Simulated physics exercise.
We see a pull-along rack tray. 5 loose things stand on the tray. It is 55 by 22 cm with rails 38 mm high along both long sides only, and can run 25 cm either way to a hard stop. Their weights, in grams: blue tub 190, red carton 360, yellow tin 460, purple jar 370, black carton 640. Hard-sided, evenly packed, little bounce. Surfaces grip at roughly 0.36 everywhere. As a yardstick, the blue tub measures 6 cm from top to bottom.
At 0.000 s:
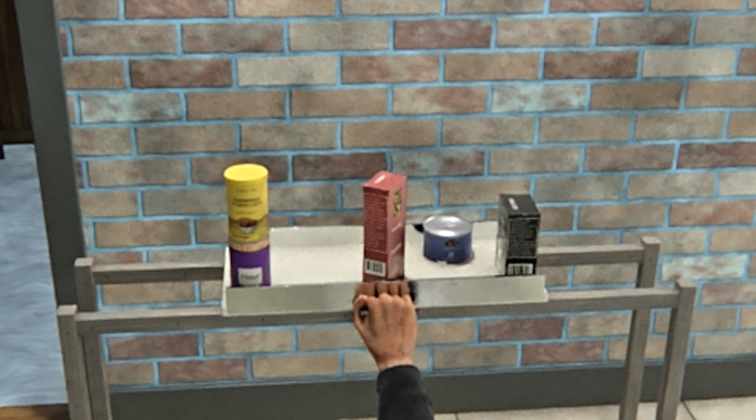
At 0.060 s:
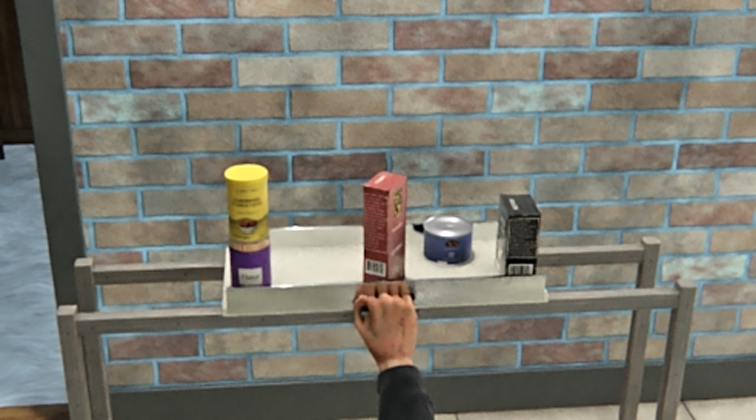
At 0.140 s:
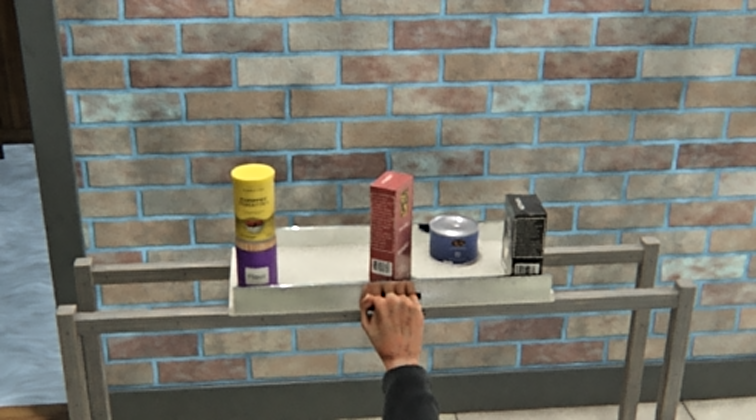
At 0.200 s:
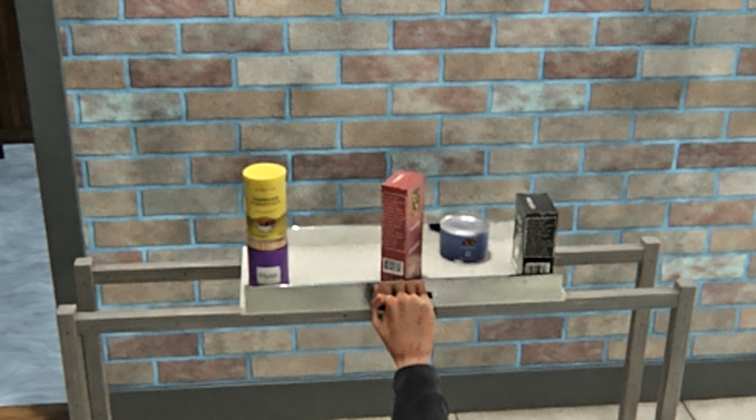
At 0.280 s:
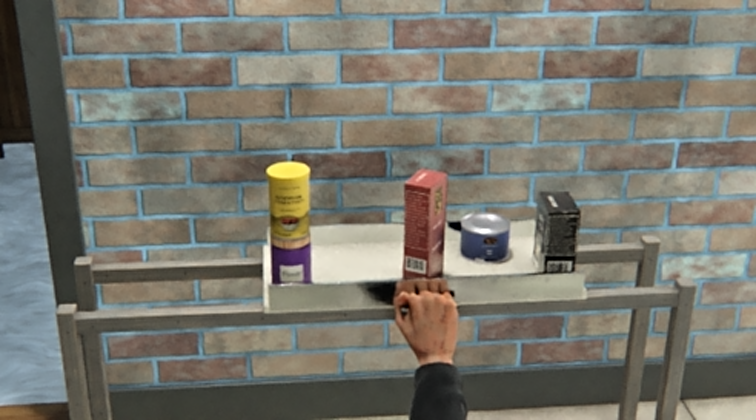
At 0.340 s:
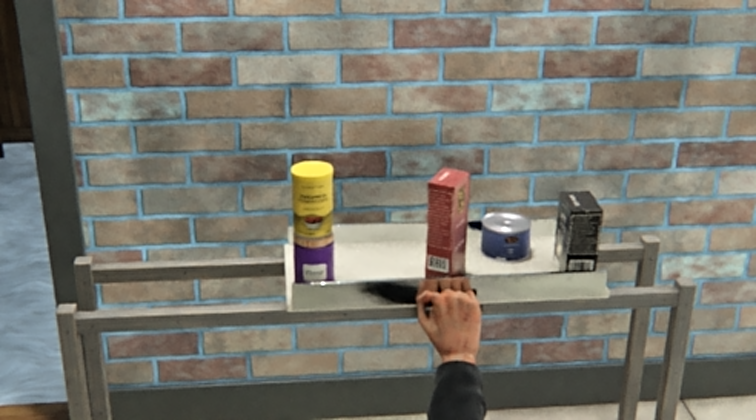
A pale rack tray, gripped at its front edge by a hand in a dark sleeve, sits on grey metal rails before a brick wall, viewed from the front and slightly above. On it, from left, stand a yellow tin atop a purple jar, a red carton, a blue tub and a black carton. At first still, the tray then slides right with the hand, carrying everything upright, while the camera stays fixed.
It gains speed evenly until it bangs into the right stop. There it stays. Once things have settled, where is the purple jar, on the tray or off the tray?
The purple jar stays on the tray.
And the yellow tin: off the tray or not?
The yellow tin ends on the tray.
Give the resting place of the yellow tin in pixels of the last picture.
At about (526, 234).
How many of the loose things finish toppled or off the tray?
In all, 5.
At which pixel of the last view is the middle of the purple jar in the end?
At about (484, 261).
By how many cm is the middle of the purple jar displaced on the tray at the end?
Some 16 cm.
After 0.74 s, tray has slid 25 cm right; black carton now off the tray; purple jar 44° off upright near (461, 247); yellow tin 44° off upright.
After 1.74 s, tray has slid 25 cm right; blue tub and red carton now off the tray; purple jar on its side near (484, 261); yellow tin on its side.
In the end (2.5 s), off the tray, blue tub, red carton and black carton; toppled on the tray, yellow tin and purple jar. In the last view, purple jar near (484, 261).
